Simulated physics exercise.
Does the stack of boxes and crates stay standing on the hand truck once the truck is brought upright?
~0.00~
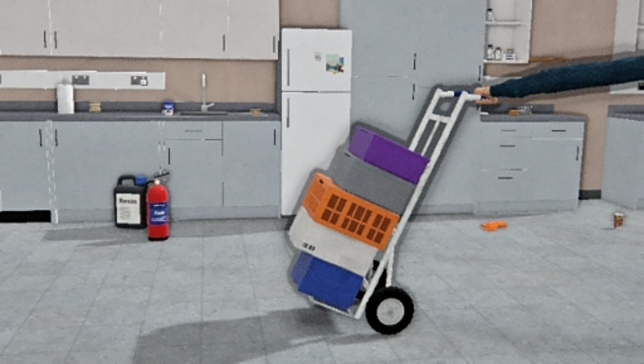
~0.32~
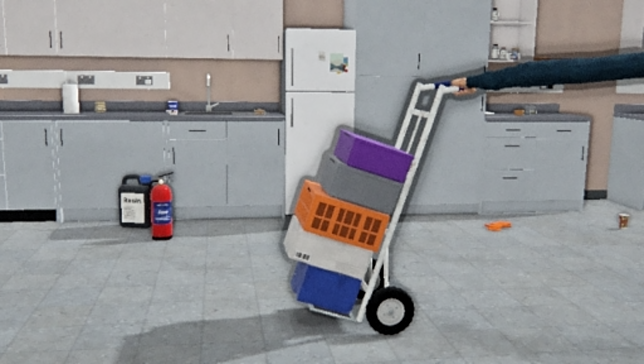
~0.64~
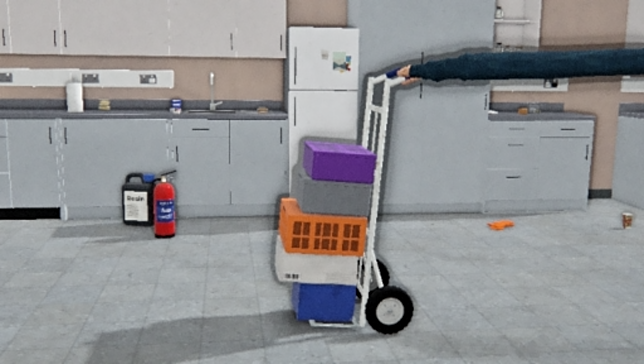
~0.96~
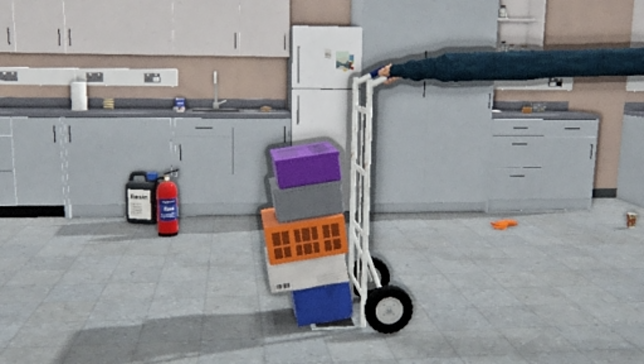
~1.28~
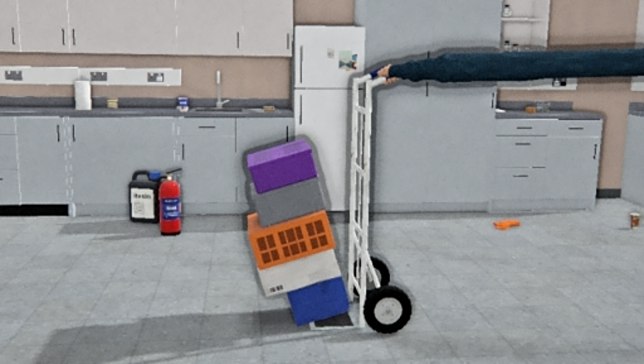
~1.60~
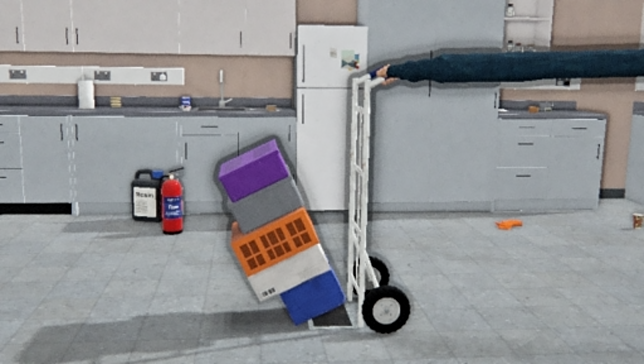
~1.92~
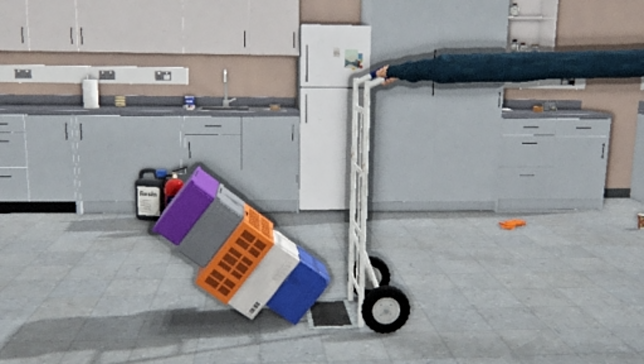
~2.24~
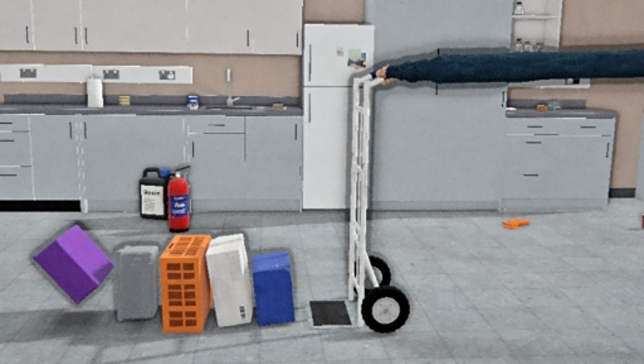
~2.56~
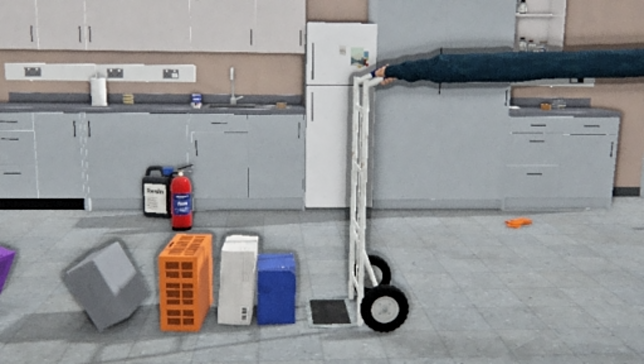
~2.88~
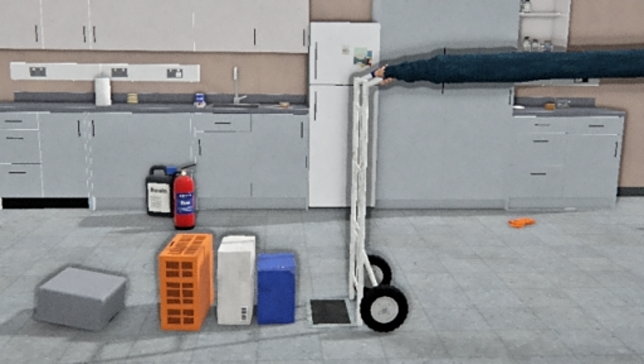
No, the whole stack topples to the left, with the purple and grey totes tumbling farthest and the orange, white and blue pieces ending up tipped over in a row near the truck.
